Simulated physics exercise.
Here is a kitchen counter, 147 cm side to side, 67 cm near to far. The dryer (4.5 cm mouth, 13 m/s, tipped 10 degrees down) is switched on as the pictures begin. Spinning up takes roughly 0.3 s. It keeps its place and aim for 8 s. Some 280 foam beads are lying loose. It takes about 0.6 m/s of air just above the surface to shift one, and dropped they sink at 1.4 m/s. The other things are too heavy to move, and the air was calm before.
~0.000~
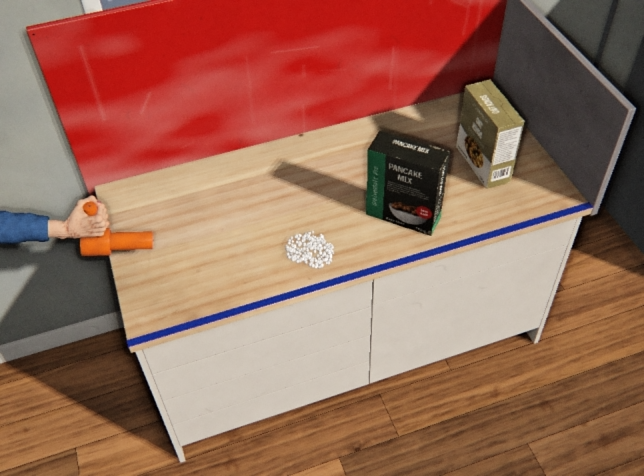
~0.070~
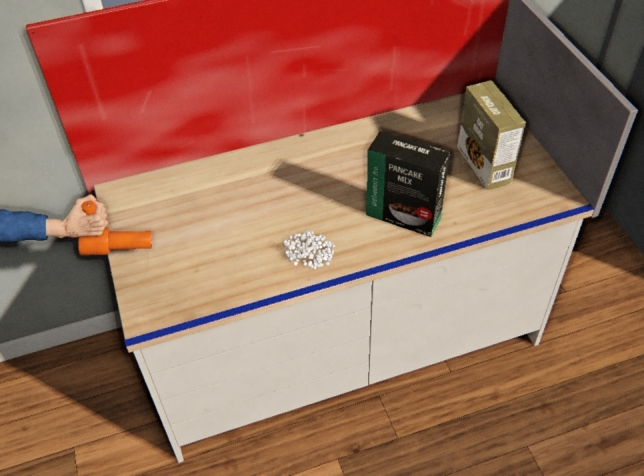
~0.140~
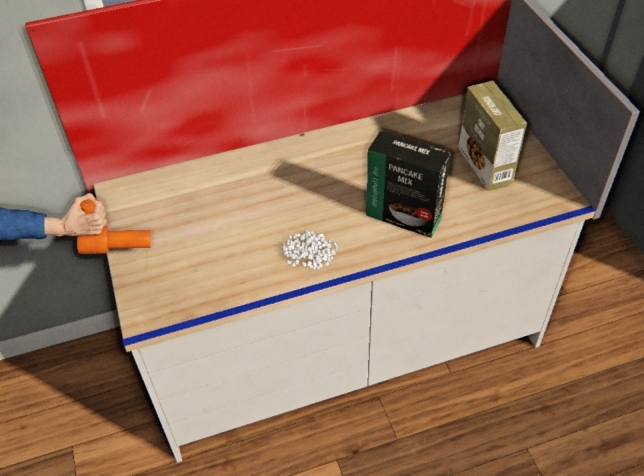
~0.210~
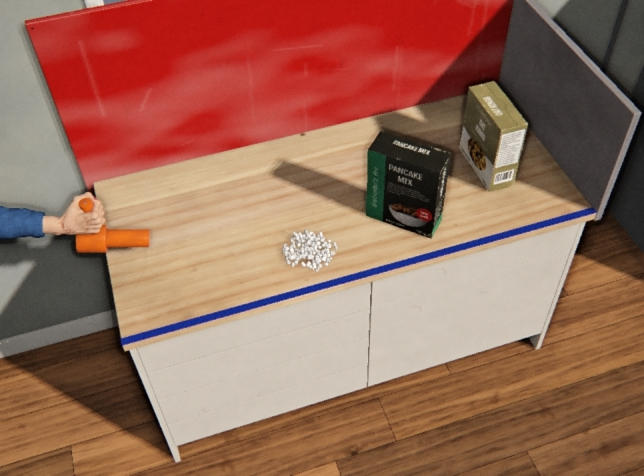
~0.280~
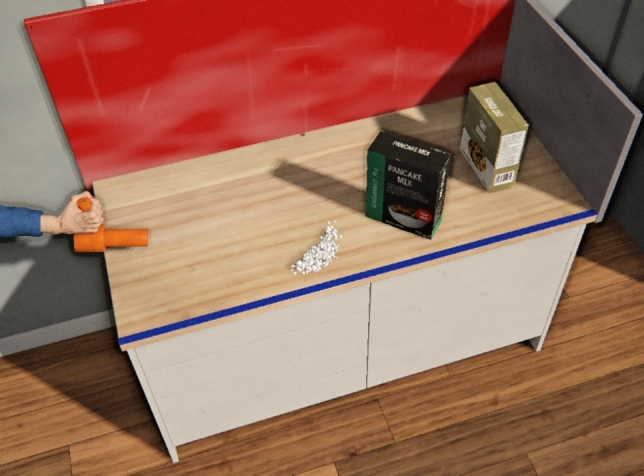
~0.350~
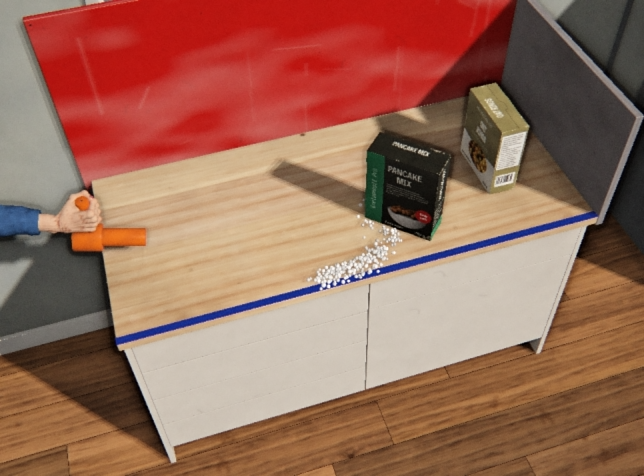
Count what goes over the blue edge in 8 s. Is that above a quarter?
As for a quarter going over the blue edge: Yes.
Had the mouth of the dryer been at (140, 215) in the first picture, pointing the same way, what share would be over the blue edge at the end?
In that case some 100 per cent.
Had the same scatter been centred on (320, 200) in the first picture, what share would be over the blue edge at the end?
Then about 15 %.
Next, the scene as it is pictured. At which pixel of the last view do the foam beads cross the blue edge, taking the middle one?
Around (396, 271).
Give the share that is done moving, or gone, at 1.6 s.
Some 100 per cent.
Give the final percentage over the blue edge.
Some 100 per cent.
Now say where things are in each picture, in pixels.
In the first frame, the middle of the foam beads is near (311, 249), none has stirred yet and the mouth of the dryer is at (153, 240).
In the second frame, the middle of the foam beads is near (310, 249), none has stirred yet and the blue edge is centred on (376, 274).
In the third frame, the middle of the foam beads is near (310, 249), none has stirred yet, the top of a carton is at (409, 151) and the top of a carton is at (497, 104).
In the fourth frame, the middle of the foam beads is near (309, 249) and none has stirred yet.
In the fifth frame, the middle of the foam beads is near (321, 256), the farthest in sight from the dryer is at (341, 237) and about 65 % have left their places.
In the sixth frame, the middle of the foam beads is near (362, 263), the farthest in sight from the dryer is at (401, 241) and all have left their places.
After 1.6 s, 1 % are on the move or not yet settled, 99 % are over the blue edge.
After 2.6 s, 1 % are on the move or not yet settled, 99 % are over the blue edge.
After 4.4 s, 1 % are on the move or not yet settled, 99 % are over the blue edge.
After 8.0 s, at the end, 99 % are over the blue edge.
